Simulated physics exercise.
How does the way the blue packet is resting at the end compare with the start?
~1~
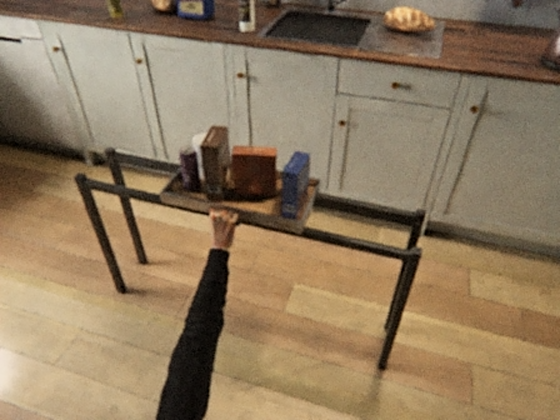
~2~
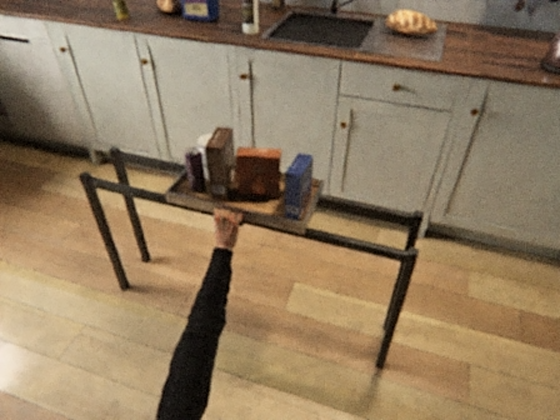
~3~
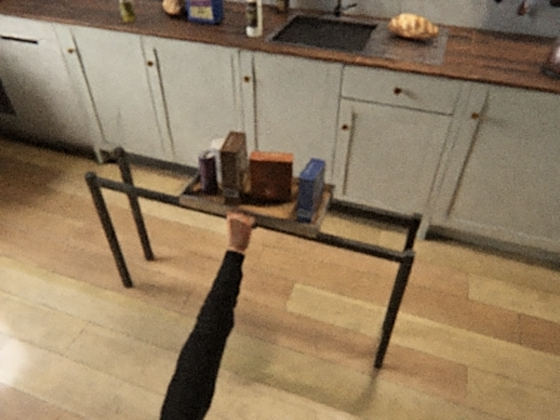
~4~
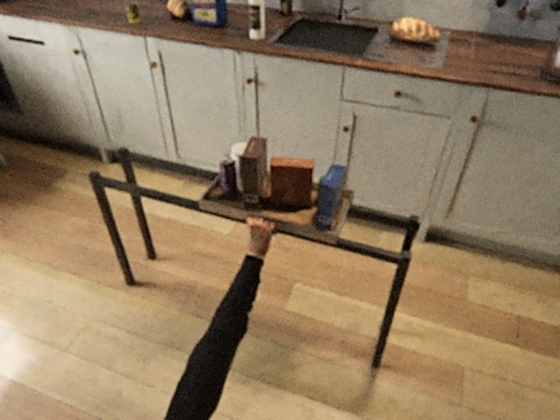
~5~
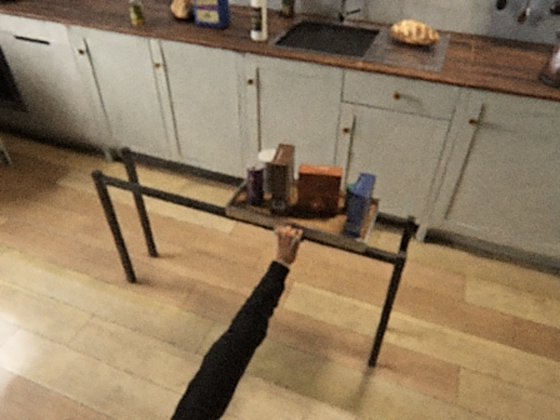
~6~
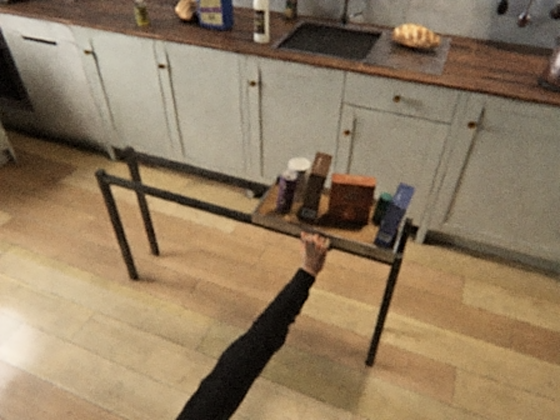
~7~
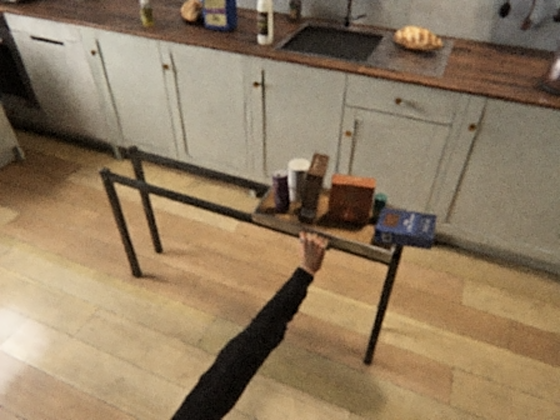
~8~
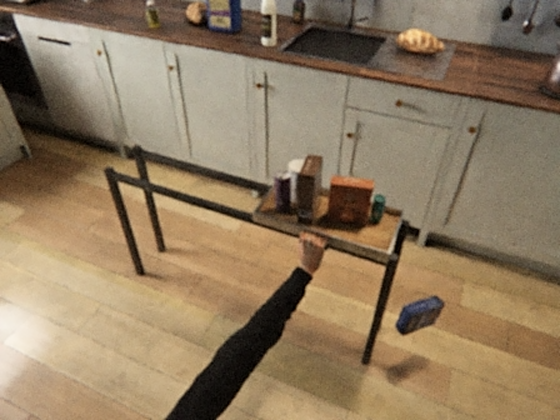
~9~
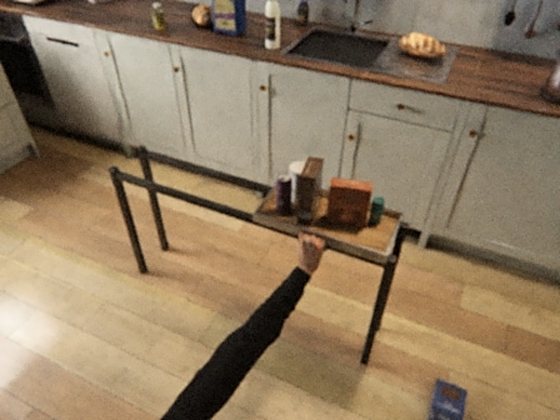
At the start the blue packet stands upright on the tray with the other items. By the end it is lying on its side on the wooden floor.
